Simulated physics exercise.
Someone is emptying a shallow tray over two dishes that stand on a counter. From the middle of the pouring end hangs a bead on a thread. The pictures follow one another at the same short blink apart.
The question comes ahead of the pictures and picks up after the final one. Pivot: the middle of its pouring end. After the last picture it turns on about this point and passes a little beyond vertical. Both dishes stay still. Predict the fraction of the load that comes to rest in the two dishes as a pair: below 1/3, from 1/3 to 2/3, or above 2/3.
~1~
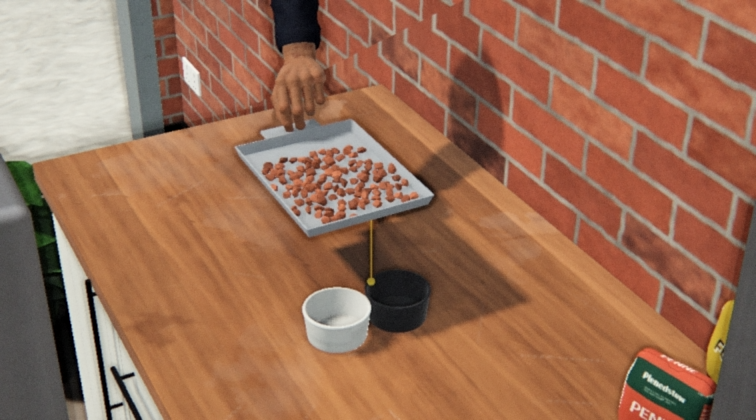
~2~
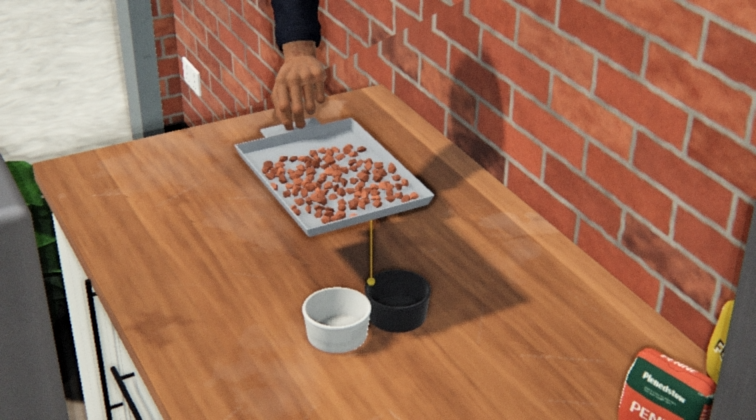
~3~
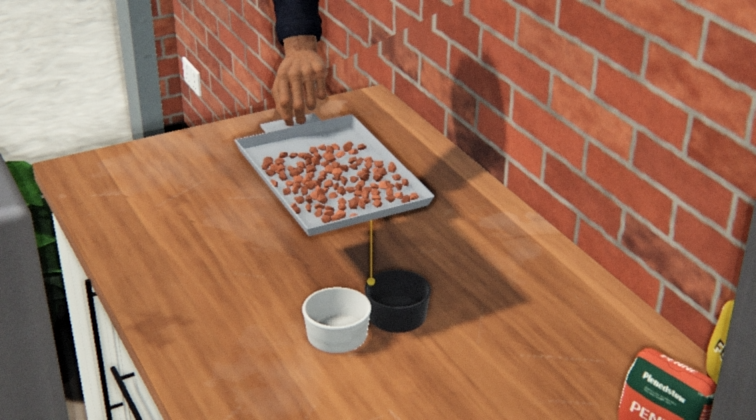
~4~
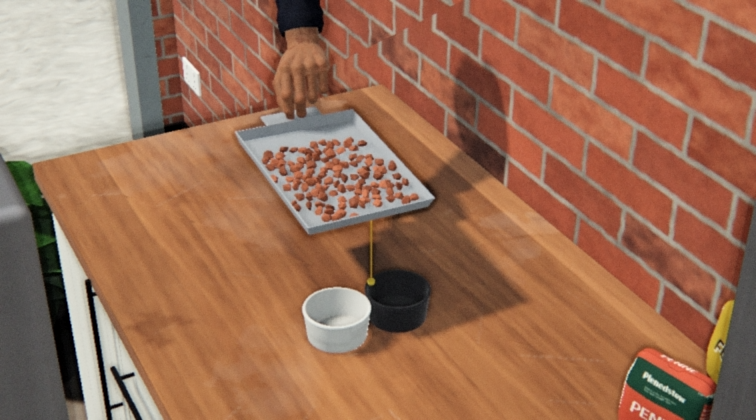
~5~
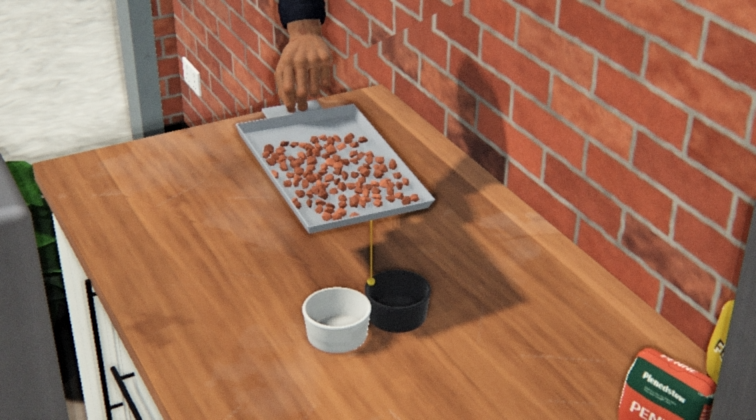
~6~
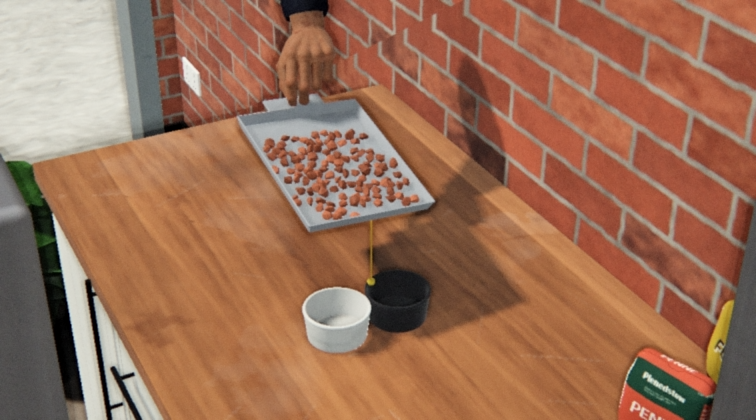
From 1/3 to 2/3.
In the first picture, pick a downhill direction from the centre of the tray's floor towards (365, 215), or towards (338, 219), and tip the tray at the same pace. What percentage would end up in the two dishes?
In turn, 40 percent and then 60 percent.
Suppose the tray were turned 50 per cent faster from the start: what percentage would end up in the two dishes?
Share: Roughly 50%.
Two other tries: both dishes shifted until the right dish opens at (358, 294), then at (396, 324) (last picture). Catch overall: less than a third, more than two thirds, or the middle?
In order: Below one third, then under a third.
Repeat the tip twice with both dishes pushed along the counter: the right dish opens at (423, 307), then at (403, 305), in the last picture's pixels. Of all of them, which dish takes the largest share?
With the first placement it's the one to the right, with the second it's the one to the right.
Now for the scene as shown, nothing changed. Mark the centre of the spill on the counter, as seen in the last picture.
Close to pixel (472, 309) in the last view.
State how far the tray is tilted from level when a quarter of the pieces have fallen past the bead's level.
Roughly 75 degrees.
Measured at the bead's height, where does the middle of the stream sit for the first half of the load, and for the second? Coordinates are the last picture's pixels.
Earlier half at (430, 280), later half at (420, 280).
Soon, tray tipped steeply; nearly all on the tray; a stray few in the right dish; a stray few in the air.
A while on, tray tipped right over; a stray few on the tray; about half in the right dish; about half outside both; a small part in the air.
Towards the end, tray tipped past a quarter turn; about half in the right dish; about half outside both.
Finally, tray tipped past a quarter turn; none in the left dish; about half in the right dish; about half outside both.
